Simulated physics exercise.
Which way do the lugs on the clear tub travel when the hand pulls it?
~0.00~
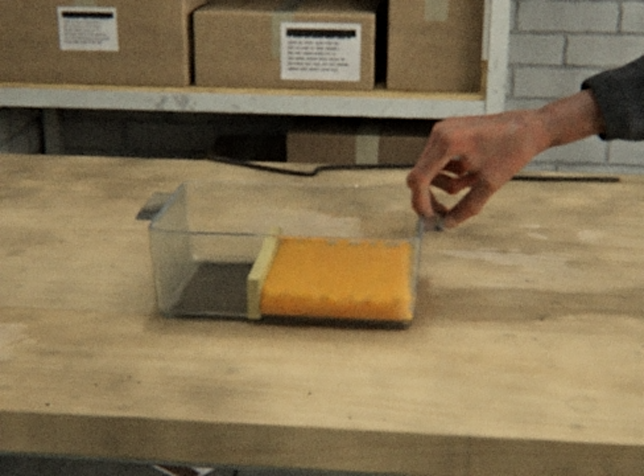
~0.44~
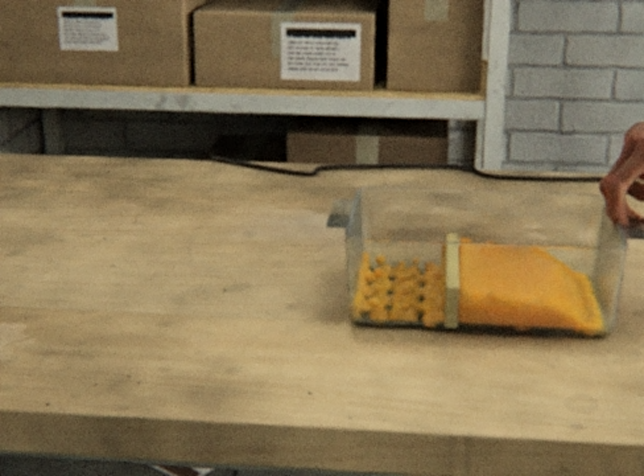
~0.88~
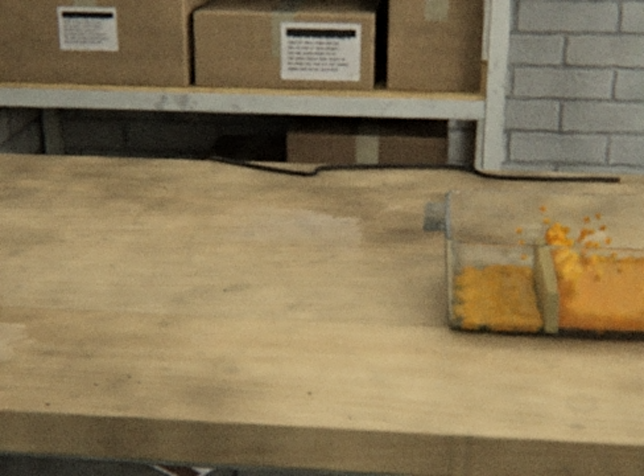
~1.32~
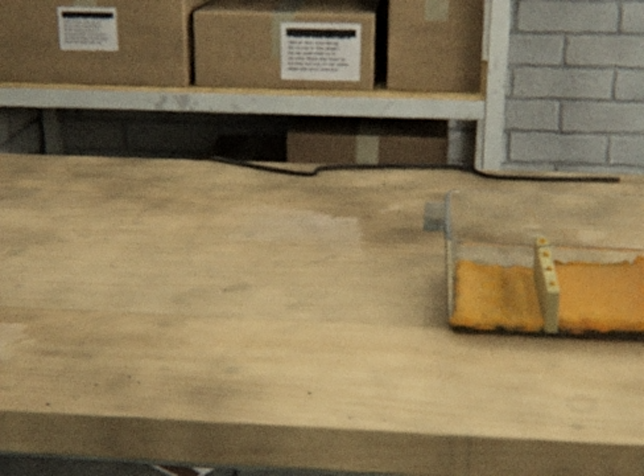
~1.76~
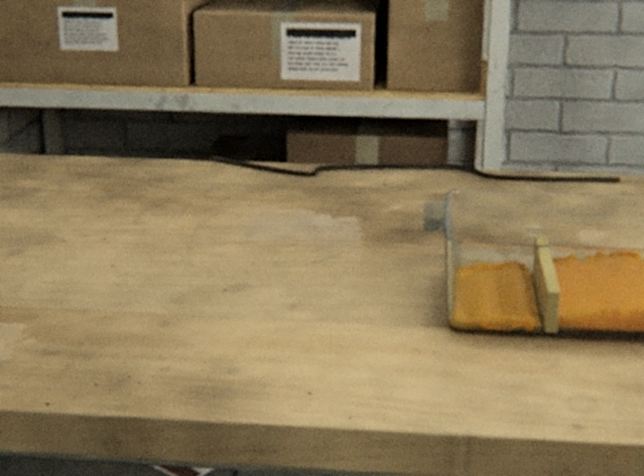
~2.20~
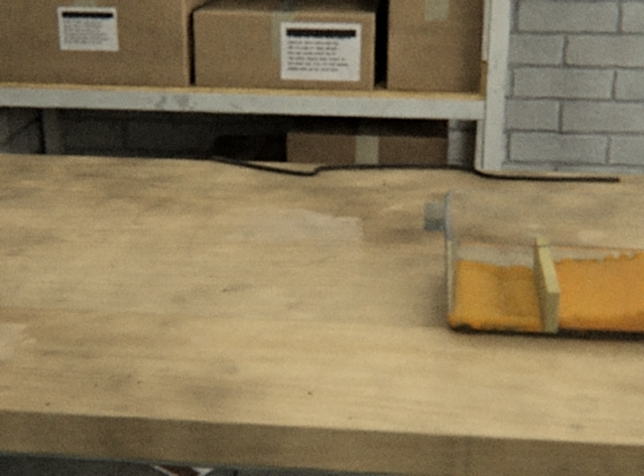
The lugs move to the right along with the tub.
